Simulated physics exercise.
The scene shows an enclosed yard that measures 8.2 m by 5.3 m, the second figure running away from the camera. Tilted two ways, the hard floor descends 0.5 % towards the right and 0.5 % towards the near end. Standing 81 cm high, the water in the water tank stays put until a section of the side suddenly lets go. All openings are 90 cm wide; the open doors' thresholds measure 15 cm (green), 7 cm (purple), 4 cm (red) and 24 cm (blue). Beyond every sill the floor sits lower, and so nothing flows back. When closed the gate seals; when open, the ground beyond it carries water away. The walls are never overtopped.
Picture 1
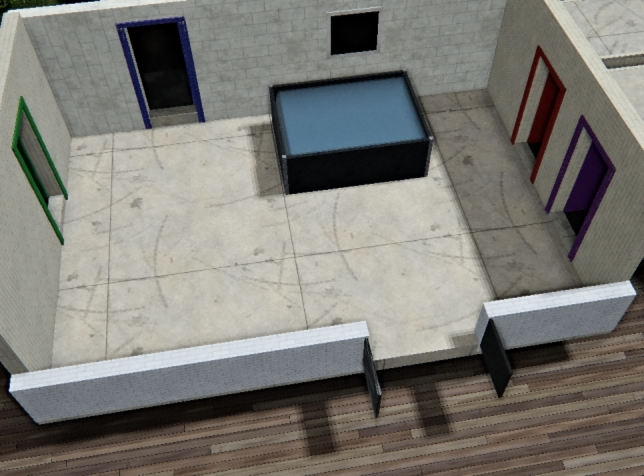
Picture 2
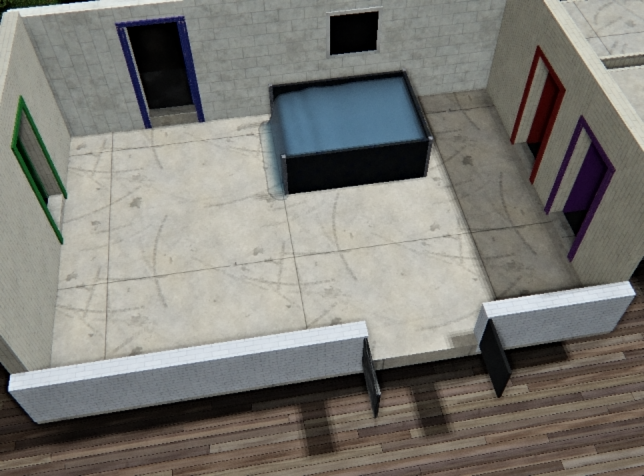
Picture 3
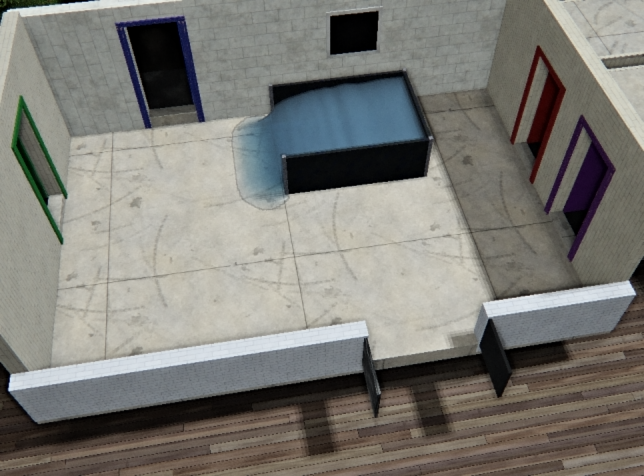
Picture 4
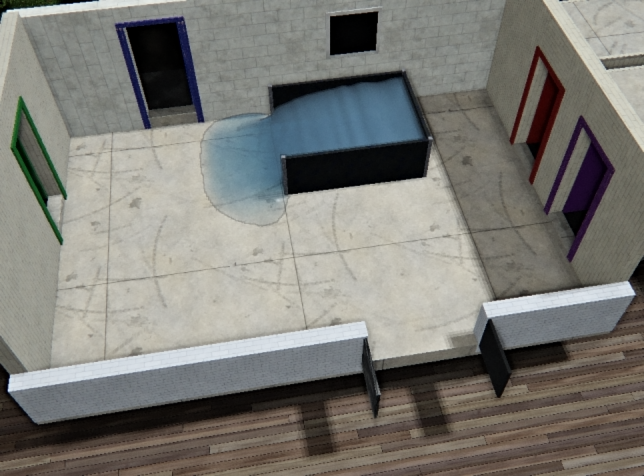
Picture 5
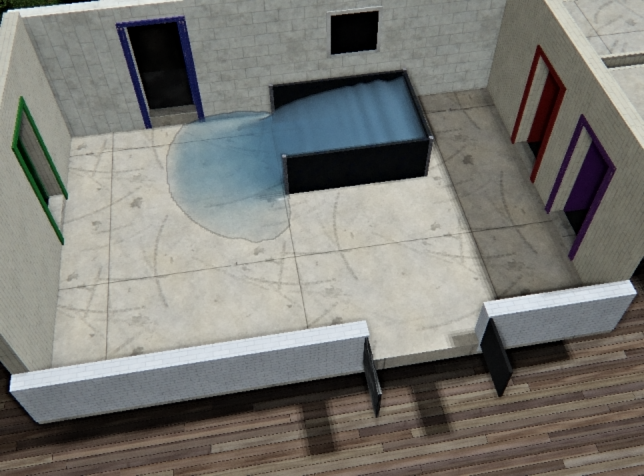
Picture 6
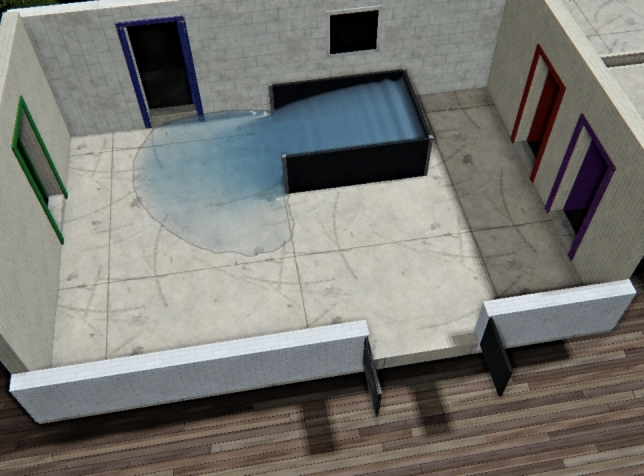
A walled yard with a pale, scuffed hard floor is seen from high above its near side, with dark wooden planking in front of the low white wall and its open gap. A black-sided tank of blue water stands against the back wall, between a blue-framed doorway and red and purple ones at right, with a green-framed opening at left. Water pours from the tank's left side and spreads leftward and nearer across the floor in a widening rounded sheet, while the camera stays still.
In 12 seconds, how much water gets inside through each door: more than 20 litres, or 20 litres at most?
At the end, the green door breaches the limit. The purple door breaches the limit. The red door breaches the limit. The blue door never breaches the limit.
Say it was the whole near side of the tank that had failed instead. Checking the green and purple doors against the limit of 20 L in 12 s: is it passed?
Green: Within limit; purple: Beyond limit.
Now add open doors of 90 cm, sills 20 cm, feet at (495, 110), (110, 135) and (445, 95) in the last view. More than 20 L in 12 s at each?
In that order: Short of it, beyond it, short of it.
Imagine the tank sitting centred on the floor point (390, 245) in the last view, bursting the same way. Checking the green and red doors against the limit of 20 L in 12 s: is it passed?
For the green door, the amount is too high; for the red door, the amount is too high.
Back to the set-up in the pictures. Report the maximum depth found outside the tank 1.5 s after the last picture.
Up to near 50 cm.
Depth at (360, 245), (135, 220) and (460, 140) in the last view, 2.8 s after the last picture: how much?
Around 0 cm, 21 cm and 0 cm, in the order given.
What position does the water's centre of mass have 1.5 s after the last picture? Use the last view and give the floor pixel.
Pixel position near (226, 172).
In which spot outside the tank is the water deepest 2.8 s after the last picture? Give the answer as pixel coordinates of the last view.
Roughly (50, 395).
Then, 0.7 s after the last picture water covers 35 % of the floor and is deepest (46 cm) near (71, 147); green door 26 cm at the sill, 13 L in, purple door not reached, red door not reached, blue door 19 cm at the sill, 0 L in.
Then, 1.5 s after the last picture water covers 40 % of the floor and is deepest (50 cm) near (80, 153); green door 36 cm at the sill, 86 L in, purple door not reached, red door not reached, blue door 22 cm at the sill, 0 L in.
Then, 2.8 s after the last picture water covers 45 % of the floor and is deepest (43 cm) near (50, 395); green door 27 cm at the sill, 194 L in, purple door not reached, red door not reached, blue door 16 cm at the sill, 0 L in.
Then, 6.3 s after the last picture water covers 90 % of the floor and is deepest (18 cm) near (586, 301); green door 8 cm at the sill, 228 L in, purple door 17 cm at the sill, 20 L in, red door 5 cm at the sill, 0 L in, blue door 8 cm at the sill, 0 L in.
Then, 11.3 s after the last picture water covers 100 % of the floor and is deepest (16 cm) near (449, 95); green door 5 cm at the sill, 229 L in, purple door 12 cm at the sill, 158 L in, red door 8 cm at the sill, 61 L in, blue door 6 cm at the sill, 0 L in.
